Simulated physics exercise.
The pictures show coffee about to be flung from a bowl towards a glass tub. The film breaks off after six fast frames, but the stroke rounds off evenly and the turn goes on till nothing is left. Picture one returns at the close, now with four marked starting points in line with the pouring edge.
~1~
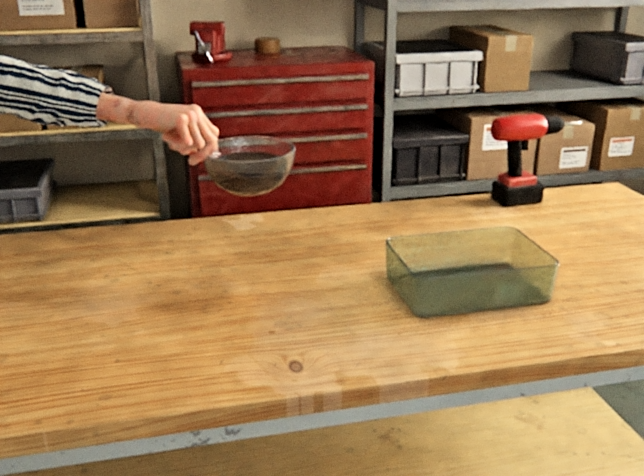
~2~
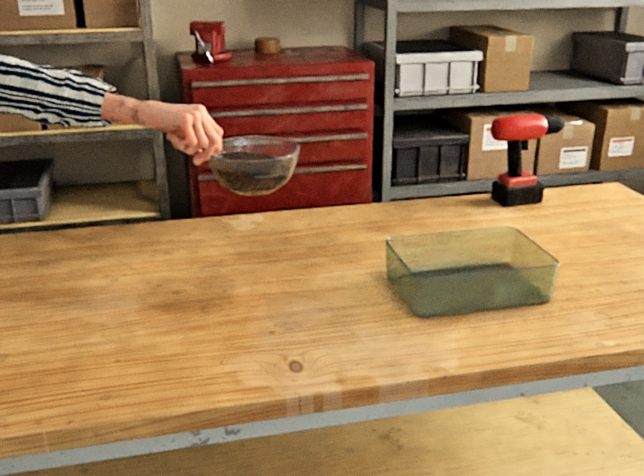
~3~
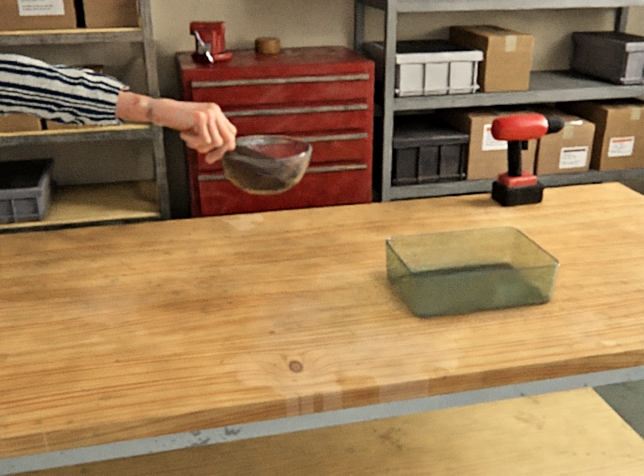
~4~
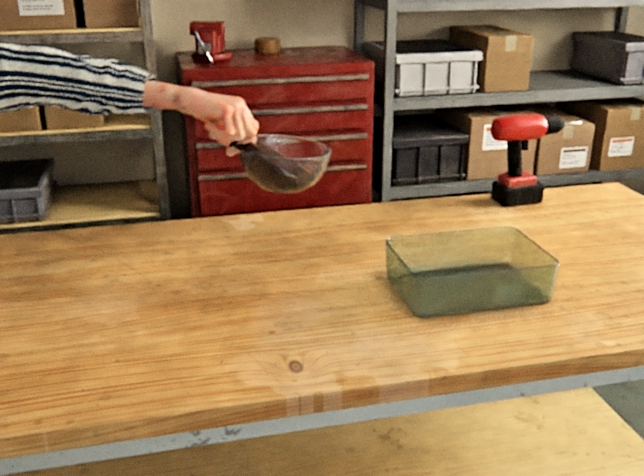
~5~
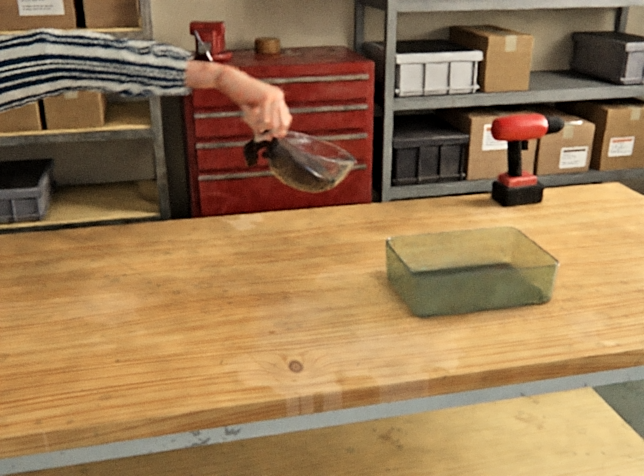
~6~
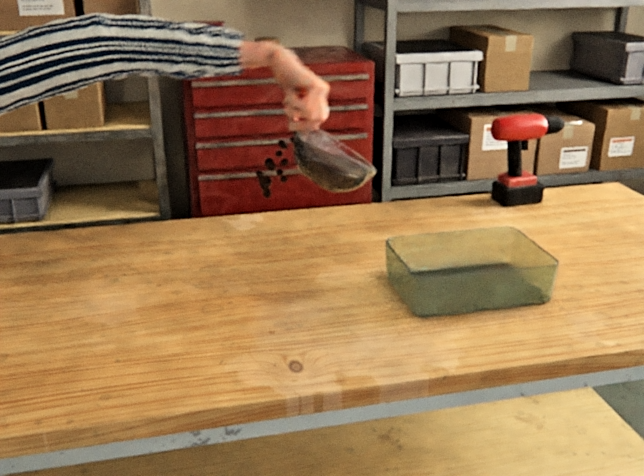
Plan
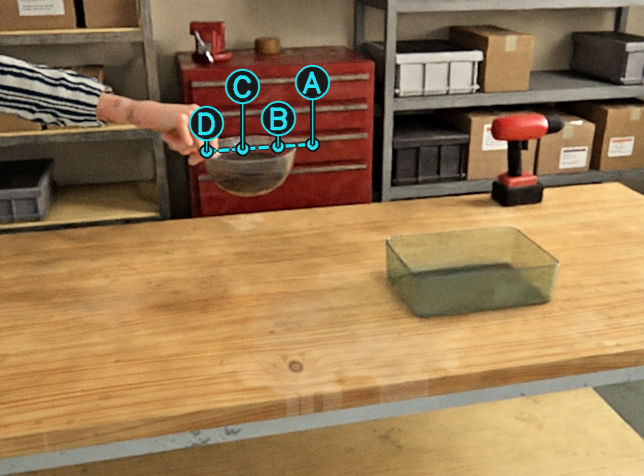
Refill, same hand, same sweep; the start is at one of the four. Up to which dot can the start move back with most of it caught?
D will do.
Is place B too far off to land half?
No, not at all.
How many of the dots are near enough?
All of the four.
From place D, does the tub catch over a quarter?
Yes, it does.
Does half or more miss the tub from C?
No, that is safe.
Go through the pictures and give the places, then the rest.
The first picture shows upright, lip at (292, 145); tub from (412, 316) to (550, 299); nothing has left yet.
The second picture shows upright, lip at (296, 145); nothing has left yet.
The third picture shows upright, lip at (309, 145); coffee is over the rim, down to (224, 149).
The fourth picture shows tipped about 7°, lip at (328, 148); coffee is over the rim, down to (235, 149).
The fifth picture shows tipped about 19°, lip at (352, 156); coffee is over the rim, down to (249, 164).
The sixth picture shows tipped about 34°, lip at (373, 166); coffee is over the rim, down to (266, 195).
On the marked copy, A at (312, 144); B at (278, 146); C at (242, 148); D at (206, 151).
For place A, about 71 % lands in the tub, 12 % falls short and 17 % goes beside or beyond.
For place B, about 62 % lands in the tub, 14 % falls short and 24 % goes beside or beyond.
For place C, about 65 % lands in the tub, 9 % falls short and 26 % goes beside or beyond.
For place D, about 64 % lands in the tub, 19 % falls short and 17 % goes beside or beyond.
